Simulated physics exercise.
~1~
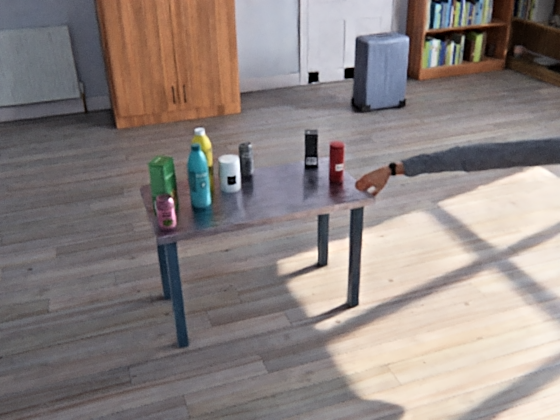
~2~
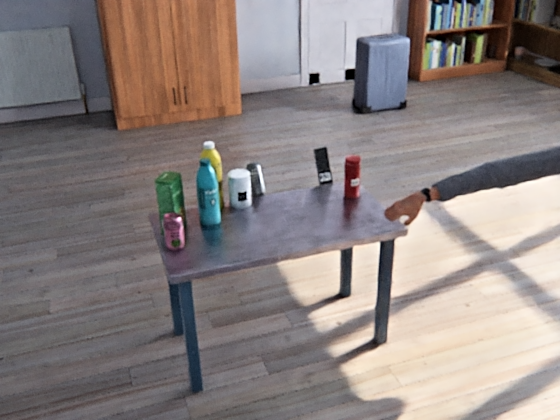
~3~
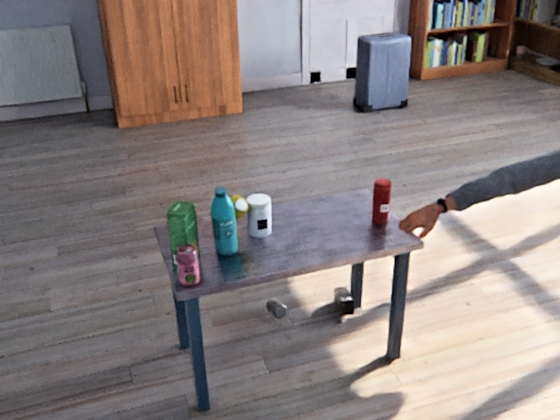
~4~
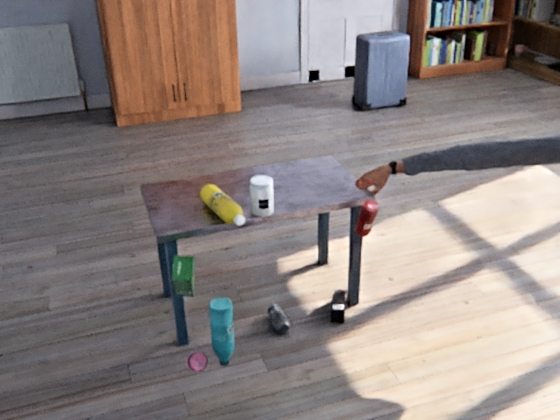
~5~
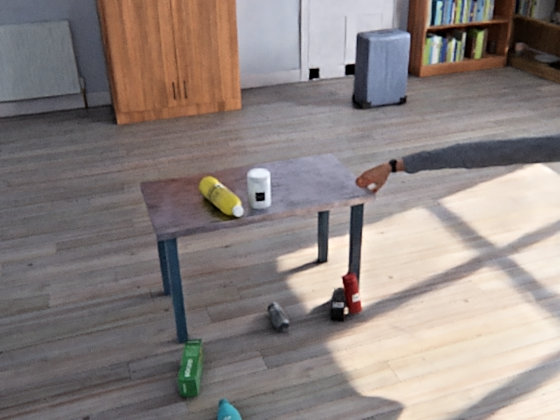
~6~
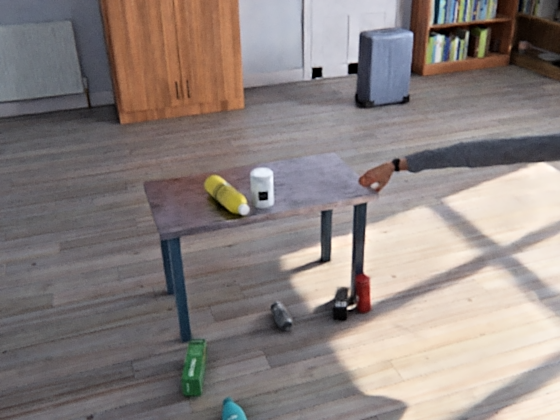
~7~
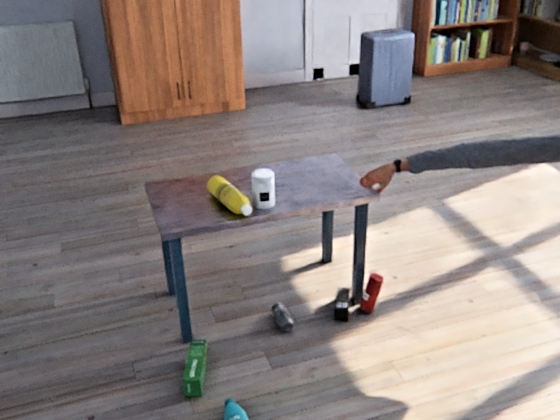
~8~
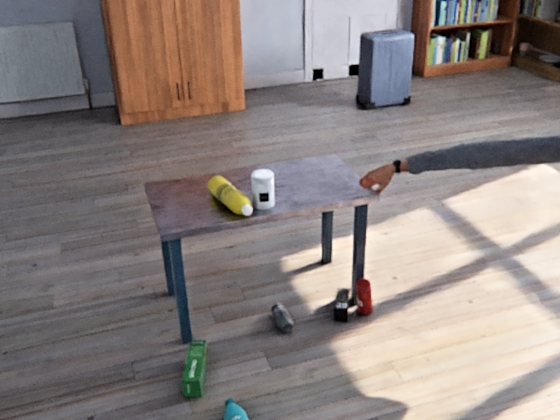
At the start, a hand grips the right corner of a small table crowded with bottles, cans and cartons in a wood-floored room. The hand pulls the table towards the viewer, and a black item and a grey can tip, then drop to the floor behind it. The yellow bottle topples while the turquoise bottle begins to lean. The table then goes back, and the turquoise bottle, pink can, green carton and red jar fall off it. At the end the yellow bottle lies beside the upright white jar on the tabletop, with fallen items scattered on the floor.
